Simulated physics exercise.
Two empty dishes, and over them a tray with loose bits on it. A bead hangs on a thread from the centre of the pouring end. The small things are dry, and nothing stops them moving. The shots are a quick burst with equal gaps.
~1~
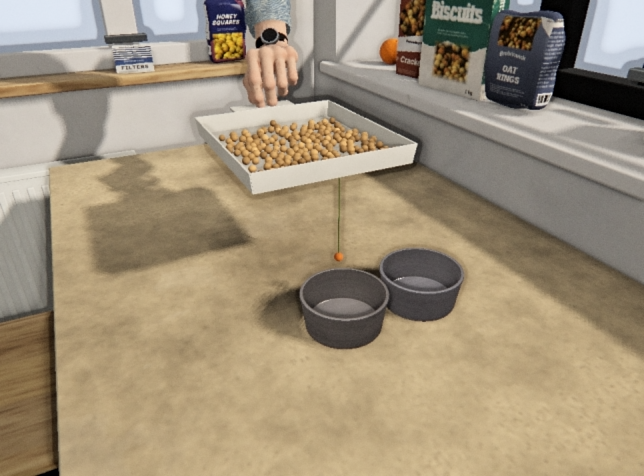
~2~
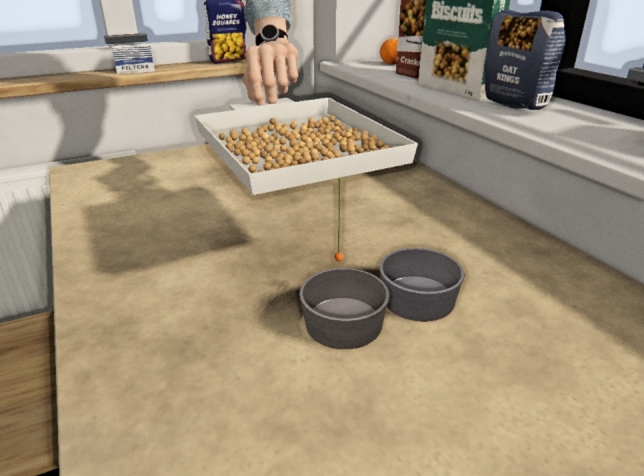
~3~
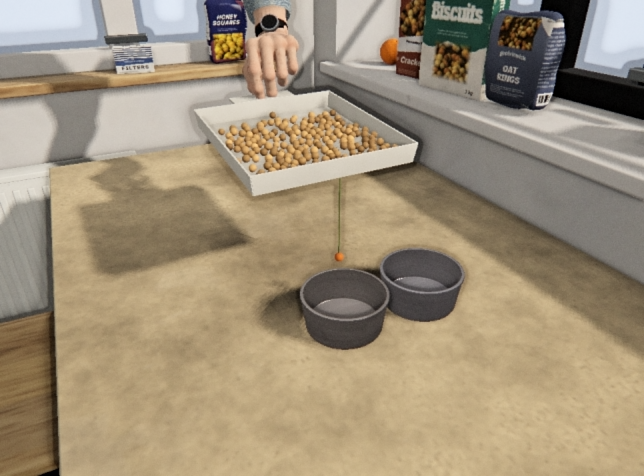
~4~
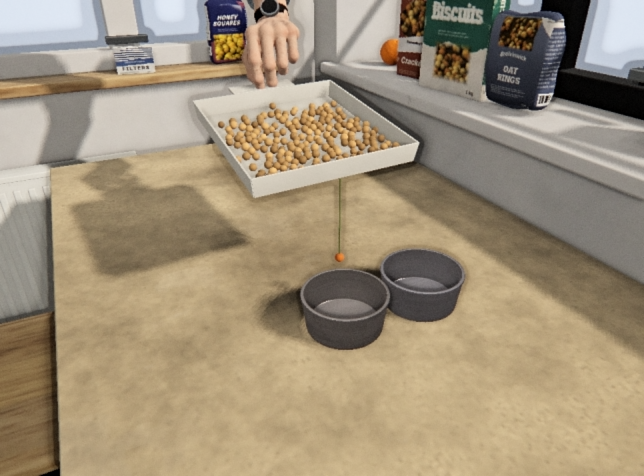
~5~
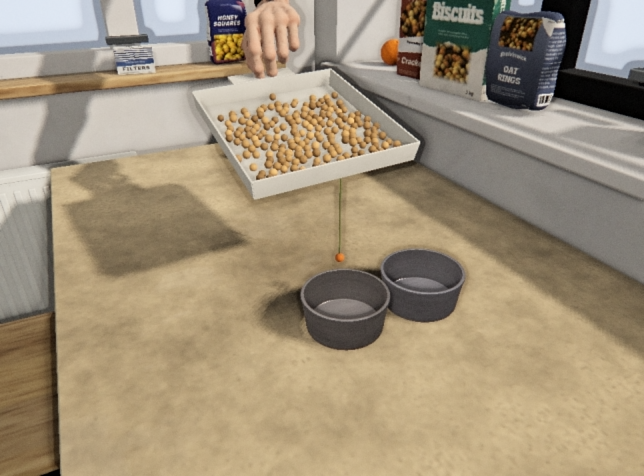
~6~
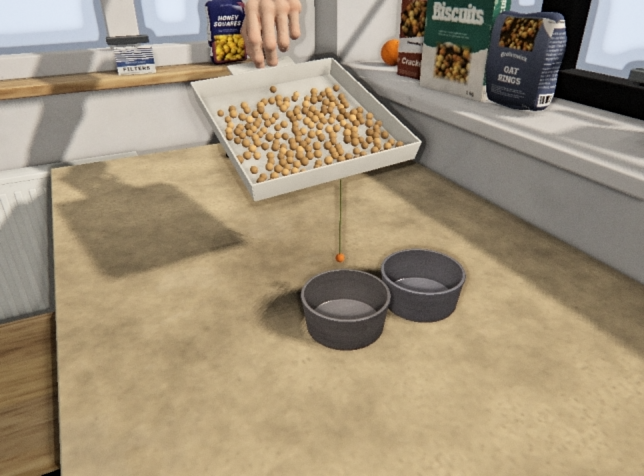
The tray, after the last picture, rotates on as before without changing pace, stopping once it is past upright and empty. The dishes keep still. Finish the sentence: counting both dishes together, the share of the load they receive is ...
The share is smaller than half.
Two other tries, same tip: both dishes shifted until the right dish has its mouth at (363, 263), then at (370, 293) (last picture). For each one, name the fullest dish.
First try, the one on the left; second try, the one on the left.
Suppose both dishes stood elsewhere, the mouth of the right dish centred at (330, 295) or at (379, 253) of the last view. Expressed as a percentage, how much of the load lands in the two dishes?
First try: Roughly 70 per cent; second try: Roughly 0 per cent.
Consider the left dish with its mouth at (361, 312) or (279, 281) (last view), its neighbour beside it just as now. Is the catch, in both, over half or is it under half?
First try: A minority; second try: A minority.
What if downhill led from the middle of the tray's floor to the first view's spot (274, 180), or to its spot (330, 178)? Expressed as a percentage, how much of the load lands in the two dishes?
About 0 and 60 per cent.
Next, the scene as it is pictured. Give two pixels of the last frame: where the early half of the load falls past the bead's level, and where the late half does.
The opening half passes (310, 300), the closing half (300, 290).
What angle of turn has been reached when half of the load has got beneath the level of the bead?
That happens at close to 105 degrees.
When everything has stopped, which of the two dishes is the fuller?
The fuller one is the left side.
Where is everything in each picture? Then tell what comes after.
Corners of the pouring end near (252, 172) and (413, 143), level; middle of the load near (309, 147), round wooden beads; left dish near (365, 330); right dish near (445, 303); bead on its thread near (338, 257), in the first picture.
Corners of the pouring end near (252, 173) and (414, 143), level; middle of the load near (309, 146), in the second picture.
Corners of the pouring end near (252, 175) and (414, 143), tipped barely, lowest at the left corner; middle of the load near (309, 143), in the third picture.
Corners of the pouring end near (253, 178) and (415, 142), tipped a little, lowest at the left corner; middle of the load near (309, 139), in the fourth picture.
Corners of the pouring end near (253, 180) and (416, 141), tipped a little, lowest at the left corner; middle of the load near (310, 136), in the fifth picture.
Corners of the pouring end near (254, 183) and (418, 141), tipped clearly, lowest at the left corner; middle of the load near (311, 135), all but a few on the move; left dish near (367, 331); right dish near (447, 304), in the sixth picture.
Shortly afterwards, tray tipped steeply; the whole lot on the tray.
Next, tray tipped past a quarter turn; near a quarter on the tray; near a quarter in the left dish; near a quarter outside both; near a third in the air.
Some moments later, tray tipped past a quarter turn; near a third in the left dish; near two thirds outside both.
In the end, tray tipped past a quarter turn; near a third in the left dish; none at all in the right dish; near two thirds outside both.
